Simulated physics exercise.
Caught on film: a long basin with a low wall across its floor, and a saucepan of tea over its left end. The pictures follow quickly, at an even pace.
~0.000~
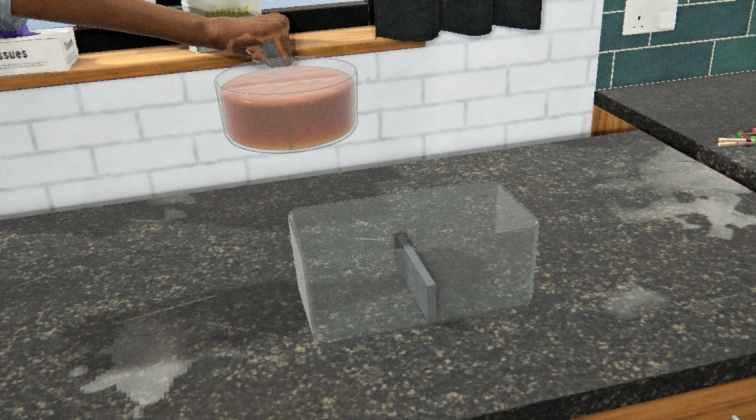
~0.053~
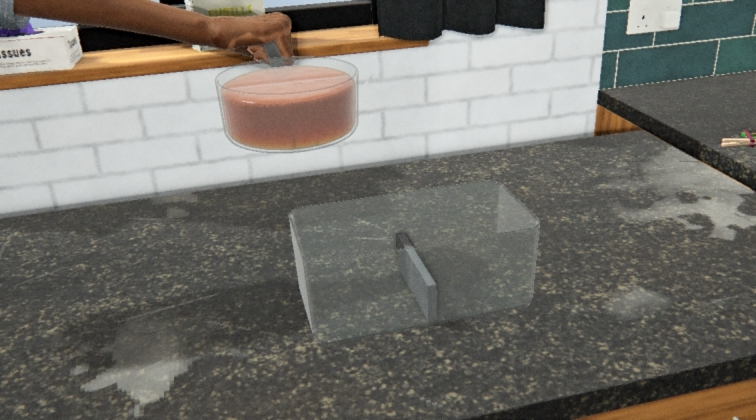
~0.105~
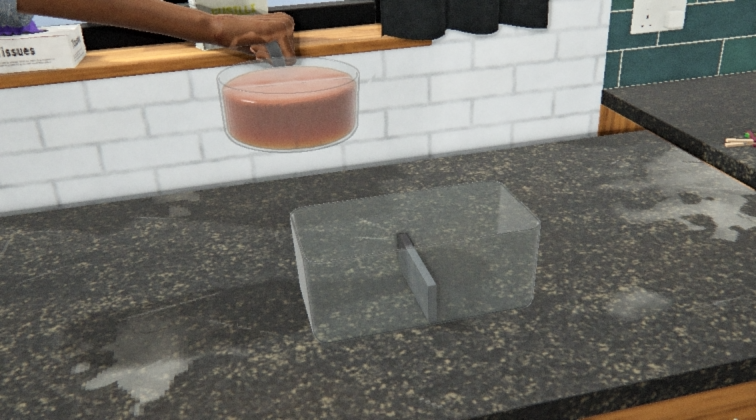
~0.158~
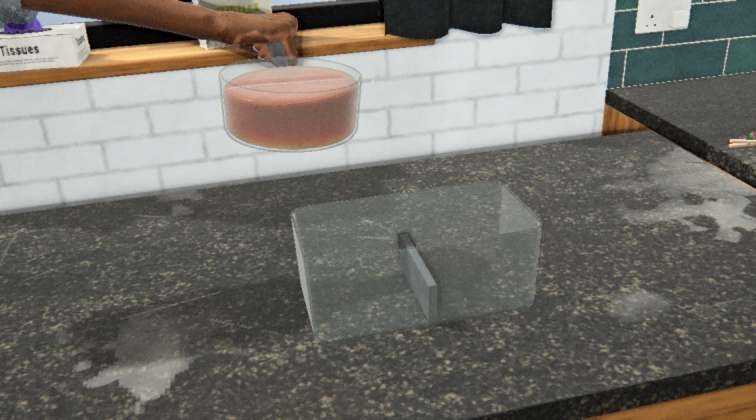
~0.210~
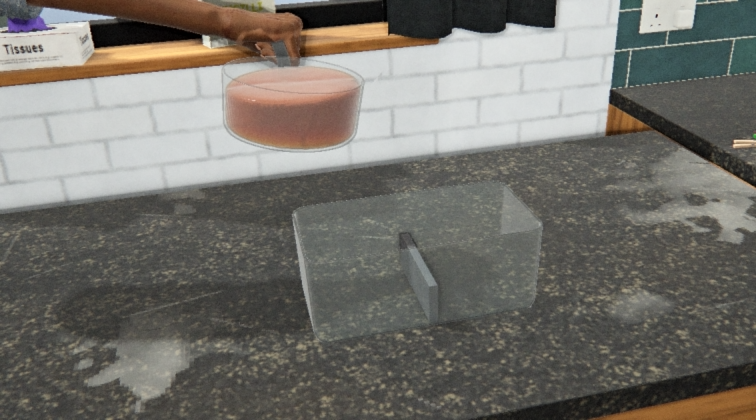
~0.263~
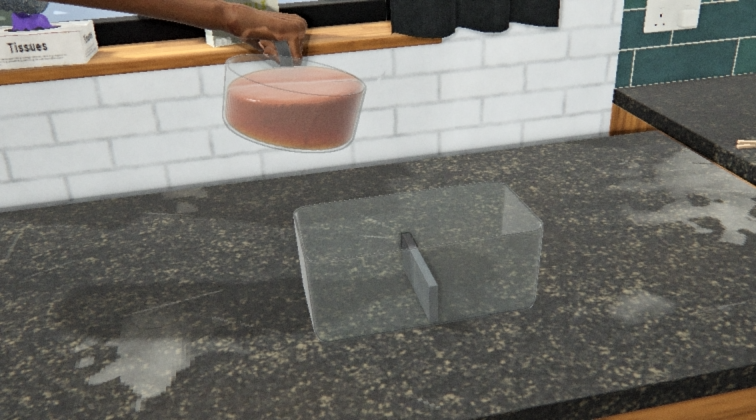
A hand slowly tilts a clear pan of reddish-brown liquid above a clear basin.
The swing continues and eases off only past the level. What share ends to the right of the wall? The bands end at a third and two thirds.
In the end between a third and two thirds is right of the wall.
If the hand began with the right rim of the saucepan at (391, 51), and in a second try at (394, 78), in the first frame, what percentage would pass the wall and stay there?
Near 80 % and 80 %.
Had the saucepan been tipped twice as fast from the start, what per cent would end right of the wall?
It comes to 30 per cent or so.
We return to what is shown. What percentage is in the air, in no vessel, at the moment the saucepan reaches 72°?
Some 40 per cent.
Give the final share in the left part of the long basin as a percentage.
Some 45 per cent.
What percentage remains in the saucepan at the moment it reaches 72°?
Close to 40 per cent.
Then, 0.68 s in, the tilt is 72° and 38 per cent is still to pour, 4 is left of the wall and 16 right of it.
Then, 0.98 s in, the tilt is 107° and 5 per cent is still to pour, 31 is left of the wall and 56 right of it.
Then, 1.30 s in, the tilt is 112° and 0 per cent is still to pour, 43 is left of the wall and 56 right of it.
Then, 1.64 s in, the tilt is 112° and 0 per cent is still to pour, 43 is left of the wall and 56 right of it.
Finally, 43 per cent lies left of the wall, 56 right of it and 1 outside.
